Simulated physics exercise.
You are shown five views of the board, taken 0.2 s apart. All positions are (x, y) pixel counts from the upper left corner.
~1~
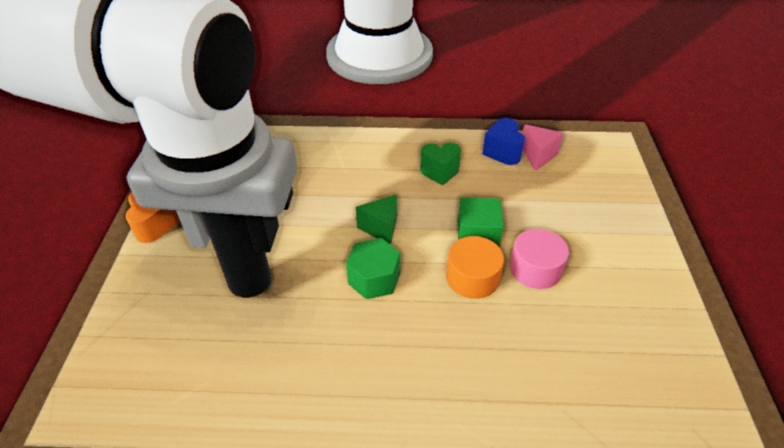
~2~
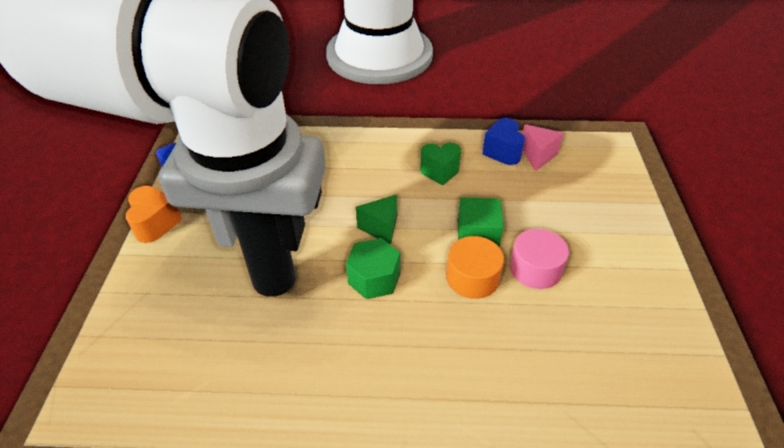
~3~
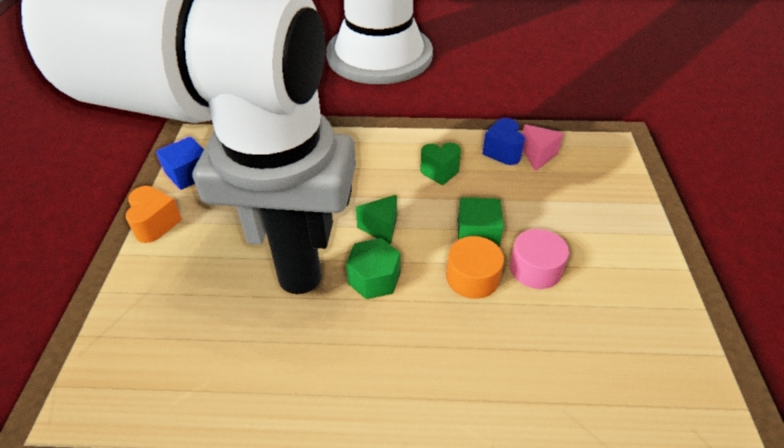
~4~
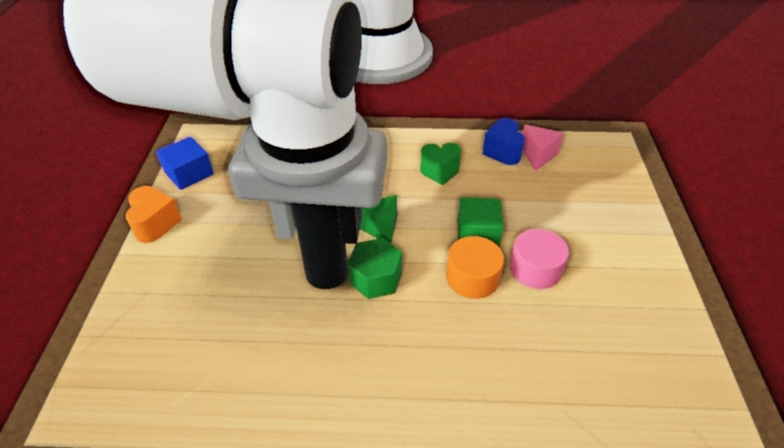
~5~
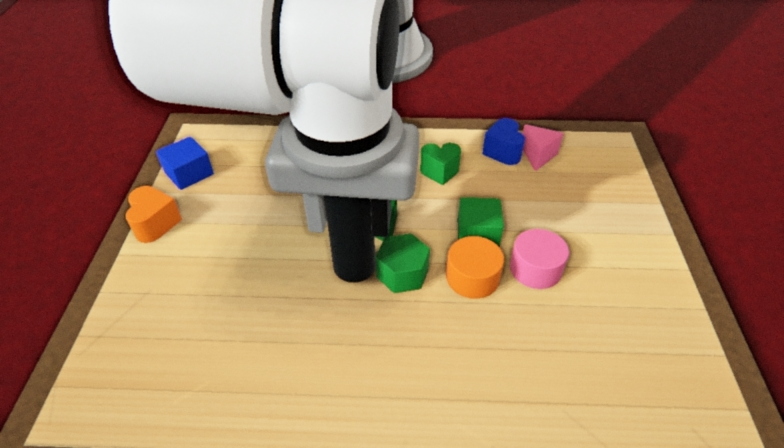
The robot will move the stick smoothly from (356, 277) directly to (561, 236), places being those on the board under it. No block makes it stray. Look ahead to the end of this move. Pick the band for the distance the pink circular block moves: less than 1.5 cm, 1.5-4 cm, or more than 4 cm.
It will fall in the top band, over 4 cm.
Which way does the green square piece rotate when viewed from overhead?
From overhead, anticlockwise.
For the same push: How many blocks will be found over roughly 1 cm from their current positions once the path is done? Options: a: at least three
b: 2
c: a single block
a (at least three)
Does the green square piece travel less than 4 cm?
No, it doesn't check out.
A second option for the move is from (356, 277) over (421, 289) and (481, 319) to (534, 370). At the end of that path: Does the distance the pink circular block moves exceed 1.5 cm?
I'd say yes.
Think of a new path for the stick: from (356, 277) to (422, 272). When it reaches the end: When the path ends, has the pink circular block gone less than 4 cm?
I expect so.
What follows on the original path. One third of the way, stick (428, 252); green hexagon (476, 239); orange circular block (525, 262); green square piece (497, 205), turned 25° anticlockwise; pink circular block (574, 249).
Two thirds of the way, stick (499, 238); green hexagon (545, 242), turned 60° clockwise; orange circular block (567, 282); green square piece (511, 201), turned 75° anticlockwise; pink circular block (598, 250).
At the end, stick (564, 225); green hexagon (603, 241), turned 100° clockwise; orange circular block (568, 283); green square piece (519, 193), turned 105° anticlockwise; pink circular block (652, 270).
